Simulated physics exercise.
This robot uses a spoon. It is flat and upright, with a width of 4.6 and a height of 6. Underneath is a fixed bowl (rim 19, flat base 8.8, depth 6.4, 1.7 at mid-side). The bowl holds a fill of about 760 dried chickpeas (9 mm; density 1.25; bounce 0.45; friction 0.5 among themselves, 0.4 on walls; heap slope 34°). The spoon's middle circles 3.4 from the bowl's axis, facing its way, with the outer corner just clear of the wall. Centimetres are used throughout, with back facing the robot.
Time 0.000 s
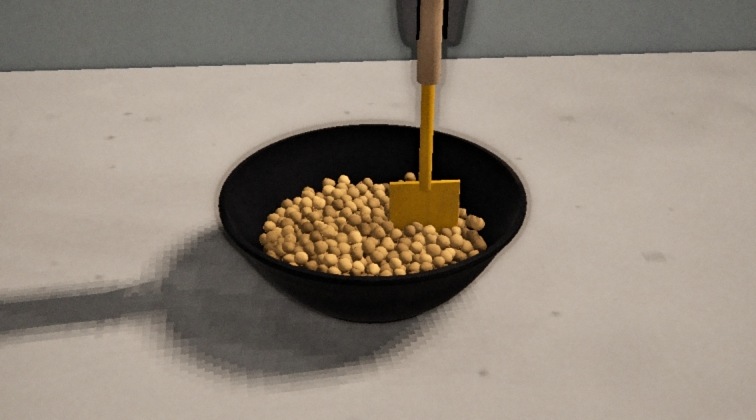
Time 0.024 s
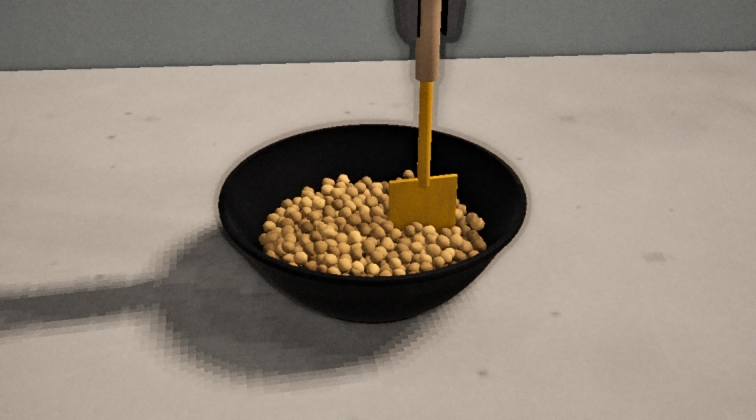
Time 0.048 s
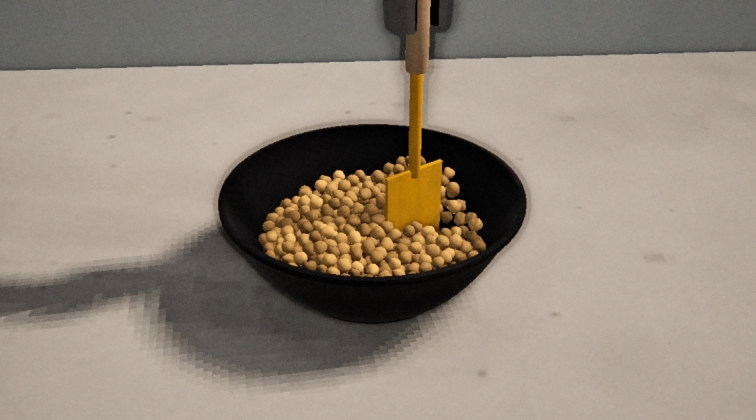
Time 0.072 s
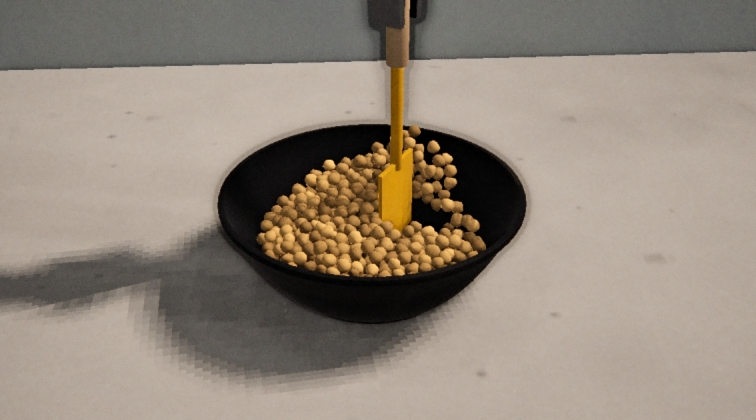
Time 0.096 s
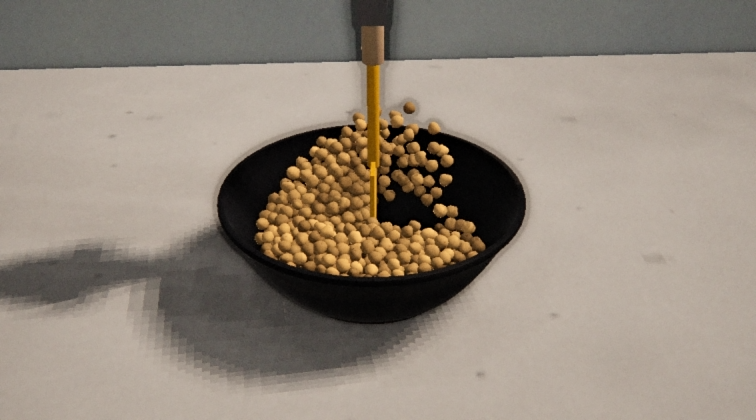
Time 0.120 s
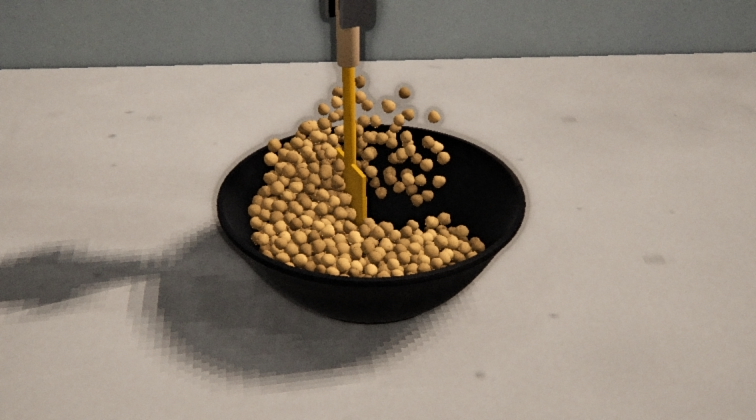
A dark gripper at the top holds a wooden-handled yellow spatula upright over a pale speckled tabletop before a grey-blue wall, seen from a fixed, slightly raised view. A wide black bowl of tan chickpeas sits in the middle, its shadow stretching left. The blade barely moves at first, then sweeps leftward through the chickpeas while turning, heaping them up on the left and tossing several above the back rim.
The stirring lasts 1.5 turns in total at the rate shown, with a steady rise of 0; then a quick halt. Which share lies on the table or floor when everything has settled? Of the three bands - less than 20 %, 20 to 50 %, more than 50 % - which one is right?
The right band is 20 to 50 %.
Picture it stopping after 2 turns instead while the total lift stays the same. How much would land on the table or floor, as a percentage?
About 35 per cent.
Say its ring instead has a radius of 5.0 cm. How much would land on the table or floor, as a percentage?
That would give close to 40 per cent.
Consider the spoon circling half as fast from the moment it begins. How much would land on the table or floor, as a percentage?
Then roughly 5 per cent.
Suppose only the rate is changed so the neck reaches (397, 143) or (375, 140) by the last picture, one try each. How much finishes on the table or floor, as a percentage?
Roughly 5 per cent on the first try and 15 per cent on the second.
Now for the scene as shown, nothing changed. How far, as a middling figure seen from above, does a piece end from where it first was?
My guess is close to 10 centimetres.
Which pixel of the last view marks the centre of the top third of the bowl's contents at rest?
Roughly pixel (304, 248).
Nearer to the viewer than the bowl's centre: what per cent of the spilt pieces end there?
I'd estimate some 60 per cent.
After 0.27 s, 274° round, highest piece 11 above the table; 631 in the bowl, 17 on the table or floor, 110 in flight or on the tool.
After 0.41 s, 76° round, highest piece 9 above the table; 542 in the bowl, 177 on the table or floor, 39 in flight or on the tool.
After 0.68 s, 180° round, highest piece 6 above the table; 498 in the bowl, 257 on the table or floor, 3 in flight or on the tool.
After 1.38 s, 180° round, highest piece 6 above the table; 498 in the bowl, 260 on the table or floor.
At rest, 498 in the bowl, 260 on the table or floor. That is 34 % on the table or floor.
